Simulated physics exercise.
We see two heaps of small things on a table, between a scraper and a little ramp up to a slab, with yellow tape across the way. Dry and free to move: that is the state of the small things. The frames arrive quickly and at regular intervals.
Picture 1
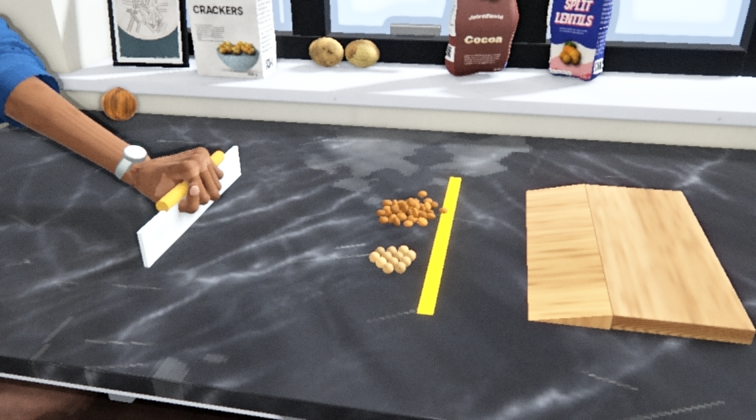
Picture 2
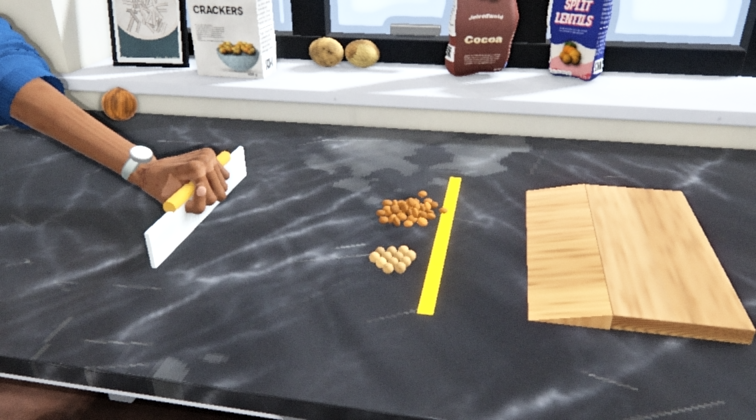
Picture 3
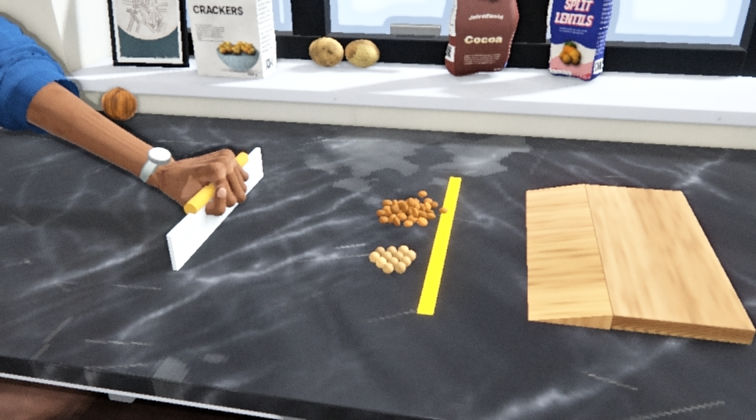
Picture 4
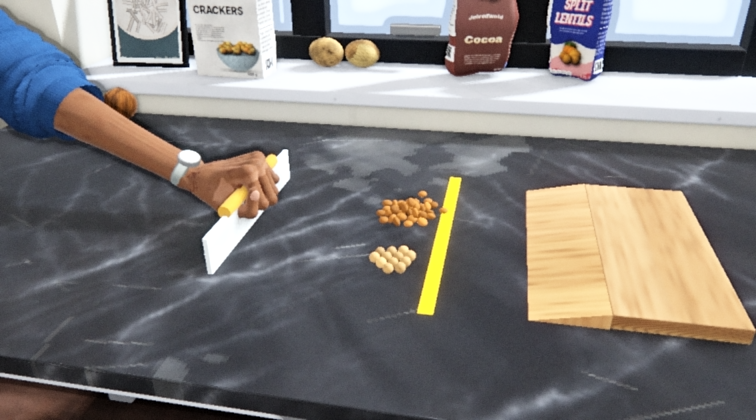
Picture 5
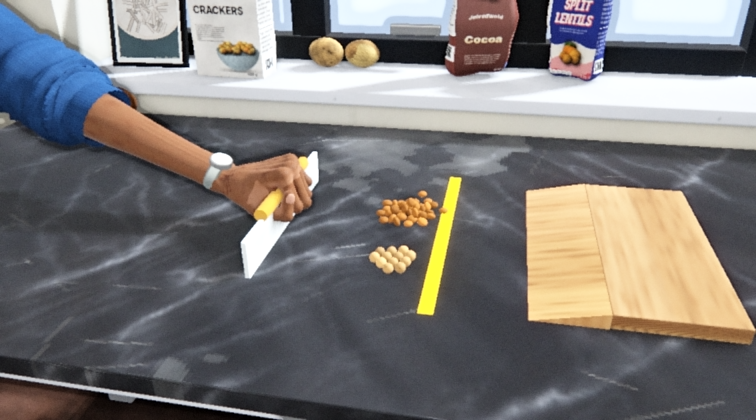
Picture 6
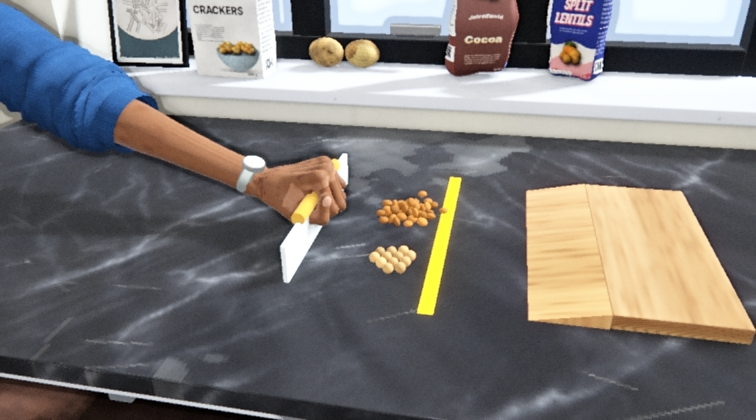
On a dark marble counter, a hand slid a white scraper with a yellow handle steadily to the right, closer to two small piles of round beads and brown bits that stayed still.
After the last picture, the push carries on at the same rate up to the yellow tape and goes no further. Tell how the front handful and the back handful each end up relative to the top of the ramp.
The front handful ends up partly or wholly over. The back handful ends up below the top.
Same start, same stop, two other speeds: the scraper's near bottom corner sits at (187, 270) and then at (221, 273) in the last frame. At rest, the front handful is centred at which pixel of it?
About (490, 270), then about (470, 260).
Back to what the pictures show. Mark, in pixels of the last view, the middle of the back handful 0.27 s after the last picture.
At about (487, 221).
Then, 0.12 s on from there, scraper still moving, near (391, 199); front handful the whole lot short of the ramp; back handful the whole lot short of the ramp.
Then, 0.27 s on from there, scraper stopped at the yellow tape; front handful the whole lot short of the ramp; back handful the whole lot short of the ramp.
Then, 0.55 s on from there, scraper stopped at the yellow tape; front handful near two thirds past the top, near a third on the ramp; back handful near a quarter on the ramp, the bulk short of the ramp.
In the end, scraper stopped at the yellow tape; front handful the whole lot past the top; back handful none at all past the top, near a quarter on the ramp, the bulk short of the ramp.
